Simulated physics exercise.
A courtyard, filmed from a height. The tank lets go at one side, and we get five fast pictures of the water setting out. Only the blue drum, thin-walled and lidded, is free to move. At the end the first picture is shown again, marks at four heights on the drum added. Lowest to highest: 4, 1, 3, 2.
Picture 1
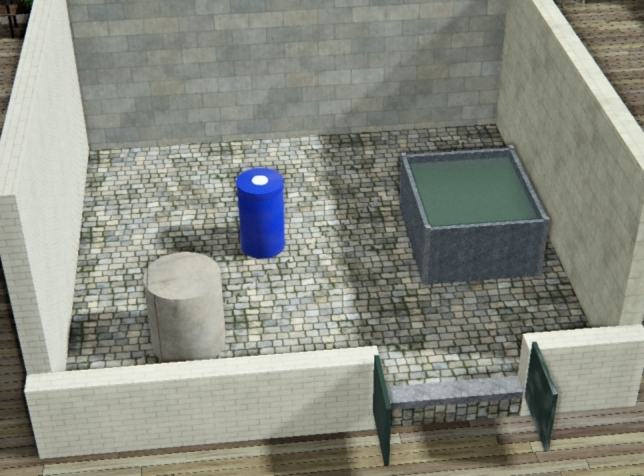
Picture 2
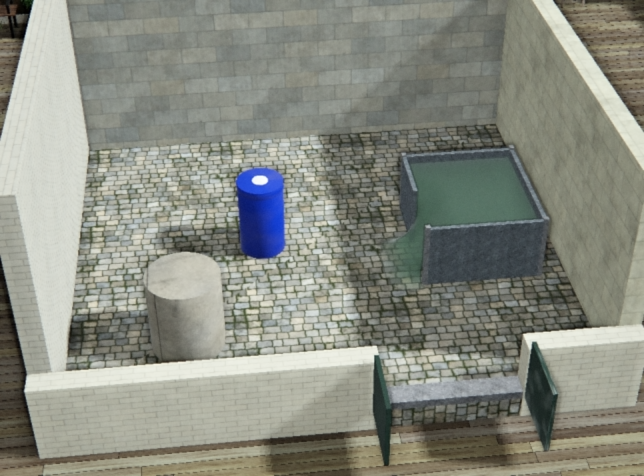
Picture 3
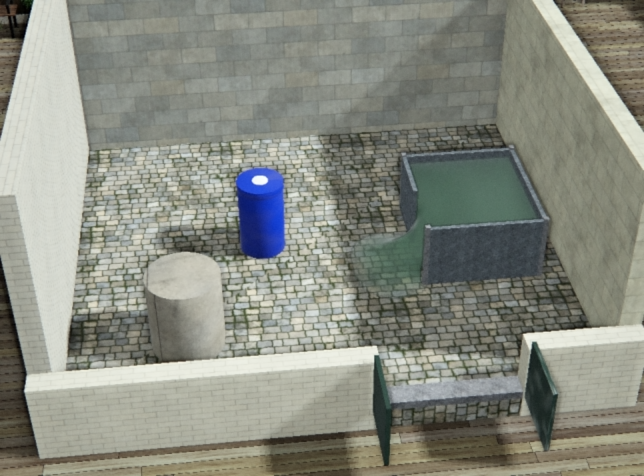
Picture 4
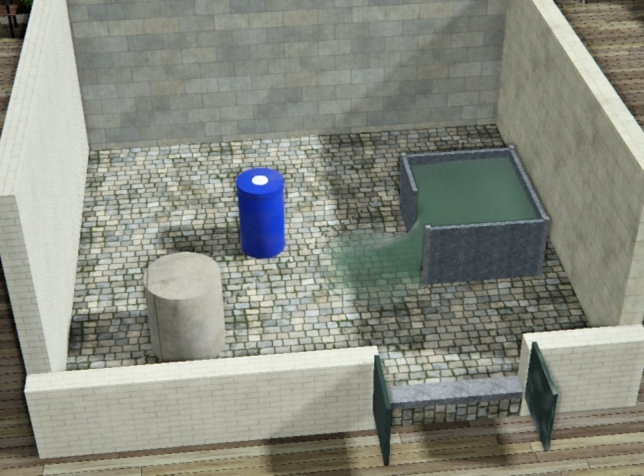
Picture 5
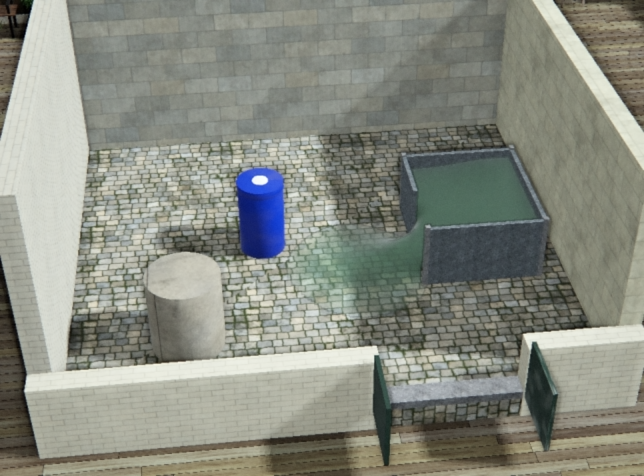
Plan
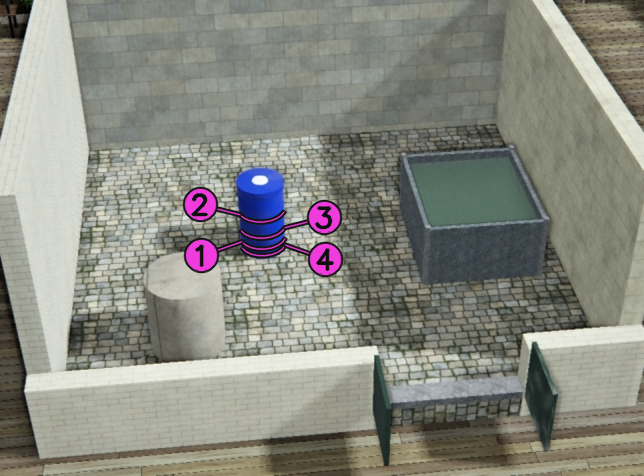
In a walled yard, green water pours from a tank and spreads left across cobblestones.
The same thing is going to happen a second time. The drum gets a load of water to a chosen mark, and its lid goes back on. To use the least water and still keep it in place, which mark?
That is level 3.
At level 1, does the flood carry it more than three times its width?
No, less.
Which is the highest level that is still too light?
It is 1.
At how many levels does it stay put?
Two.
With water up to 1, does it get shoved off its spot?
Yes, that goes wrong.
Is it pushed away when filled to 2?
No.
On the marked copy, 1 at (264, 249); 2 at (263, 222); 3 at (264, 238); 4 at (264, 255); from the bottom up 4, 1, 3, 2.
For level 1, it is pushed about its own width away.
For level 2, it does not move.
For level 3, it does not move.
For level 4, it is pushed about 4 times its own width away.
